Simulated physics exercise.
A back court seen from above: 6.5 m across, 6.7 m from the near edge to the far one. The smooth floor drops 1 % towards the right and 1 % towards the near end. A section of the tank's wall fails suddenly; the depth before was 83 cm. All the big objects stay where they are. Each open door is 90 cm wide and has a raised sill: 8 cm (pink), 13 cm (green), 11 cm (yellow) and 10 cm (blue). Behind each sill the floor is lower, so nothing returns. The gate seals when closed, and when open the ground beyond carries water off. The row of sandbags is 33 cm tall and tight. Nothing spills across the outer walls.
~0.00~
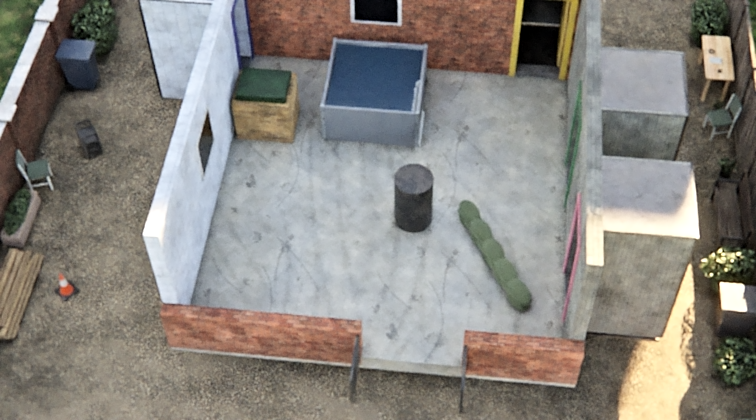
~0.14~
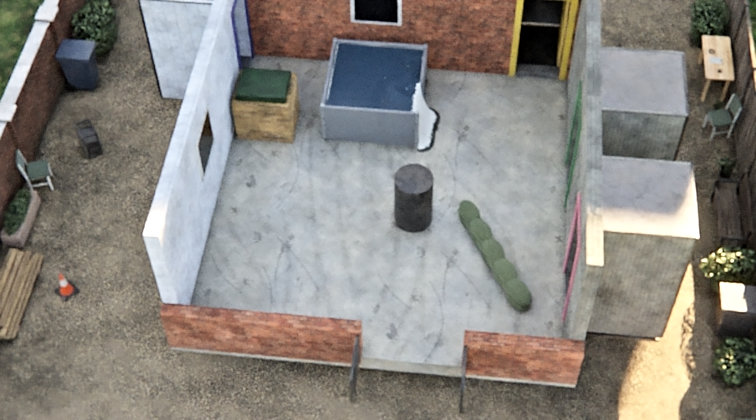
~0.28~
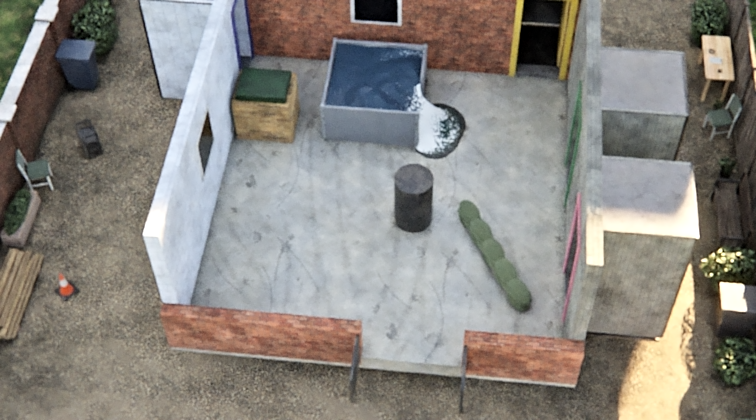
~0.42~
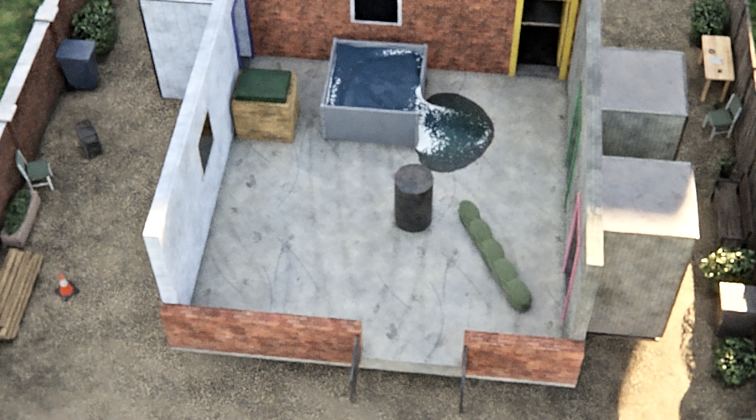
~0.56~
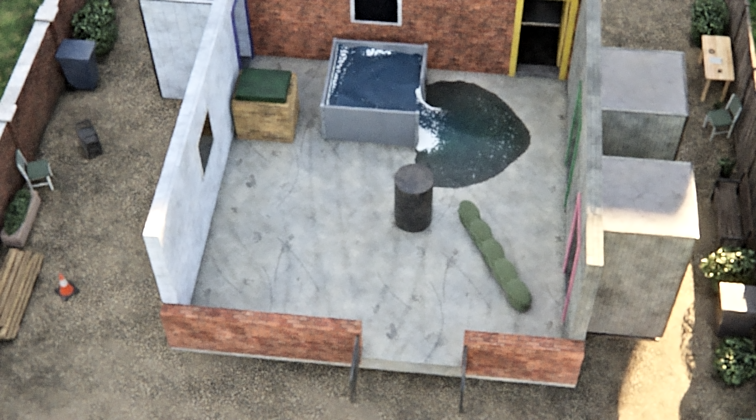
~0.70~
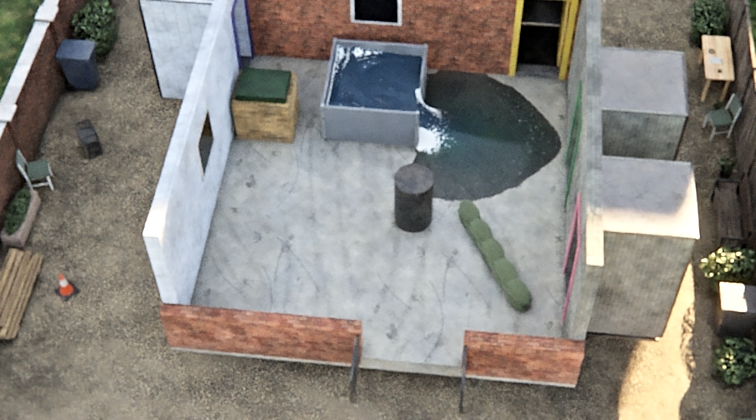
Water bursts from the tank's right side and spreads rightward across the grey floor.
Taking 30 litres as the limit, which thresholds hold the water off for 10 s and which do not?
Within that time: At the pink door it goes over the limit; at the green door it passes the limit; at the yellow door it goes over the limit; at the blue door it does not reach the limit.
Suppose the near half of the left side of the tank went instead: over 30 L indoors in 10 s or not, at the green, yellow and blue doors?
Then: Green under, yellow not over, blue over.
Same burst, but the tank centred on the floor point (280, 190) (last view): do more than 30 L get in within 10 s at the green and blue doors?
Against that limit: Green not over, blue not over.
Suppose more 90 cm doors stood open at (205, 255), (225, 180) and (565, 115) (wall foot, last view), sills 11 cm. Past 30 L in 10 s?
In turn: Below, not over, above.
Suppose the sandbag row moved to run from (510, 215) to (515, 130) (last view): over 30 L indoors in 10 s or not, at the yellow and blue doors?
Then: Yellow over, blue not over.
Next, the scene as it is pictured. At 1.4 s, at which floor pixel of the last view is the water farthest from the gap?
Near (565, 243).
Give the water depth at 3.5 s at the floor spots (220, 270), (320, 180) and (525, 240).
About 0, 0 and 11 cm.
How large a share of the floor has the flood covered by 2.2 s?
Some 30 per cent of it.
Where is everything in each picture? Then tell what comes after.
The first picture shows still water, 83 cm deep, in the tank at (375, 78).
In the second picture, the front is at (420, 150), 0.6 m from the gap at (418, 115); 0.3 m2 of floor is under water; 83 cm left at the back of the tank.
In the third picture, the front is at (460, 120), 0.9 m from the gap at (418, 117); 0.9 m2 of floor is under water; 83 cm left at the back of the tank.
In the fourth picture, water pours out at (418, 118) and has run 1.4 m, to (490, 127); typically 9 cm deep outside, 77 cm at the tank's back.
In the fifth picture, water pours out at (418, 118) and has run 2.1 m, to (526, 140); typically 6 cm deep outside, 69 cm at the tank's back.
In the sixth picture, water pours out at (418, 118) and has run 2.7 m, to (554, 151); typically 5 cm deep outside, 71 cm at the tank's back.
After 1.4 s water covers 25 % of the floor and is deepest (39 cm) near (428, 134); pink door not reached, green door 19 cm at the sill, 24 L in, yellow door 9 cm at the sill, 0 L in, blue door not reached.
After 2.2 s water covers 30 % of the floor and is deepest (36 cm) near (568, 85); pink door 13 cm at the sill, 1 L in, green door 27 cm at the sill, 100 L in, yellow door 27 cm at the sill, 27 L in, blue door not reached.
After 3.5 s water covers 40 % of the floor and is deepest (34 cm) near (563, 354); pink door 12 cm at the sill, 13 L in, green door 20 cm at the sill, 156 L in, yellow door 19 cm at the sill, 92 L in, blue door not reached.
After 6.0 s water covers 65 % of the floor and is deepest (24 cm) near (563, 364); pink door 16 cm at the sill, 80 L in, green door 14 cm at the sill, 184 L in, yellow door 12 cm at the sill, 134 L in, blue door not reached.
After 10.0 s water covers 90 % of the floor and is deepest (16 cm) near (563, 364); pink door 11 cm at the sill, 152 L in, green door 12 cm at the sill, 190 L in, yellow door 8 cm at the sill, 135 L in, blue door 3 cm at the sill, 0 L in.
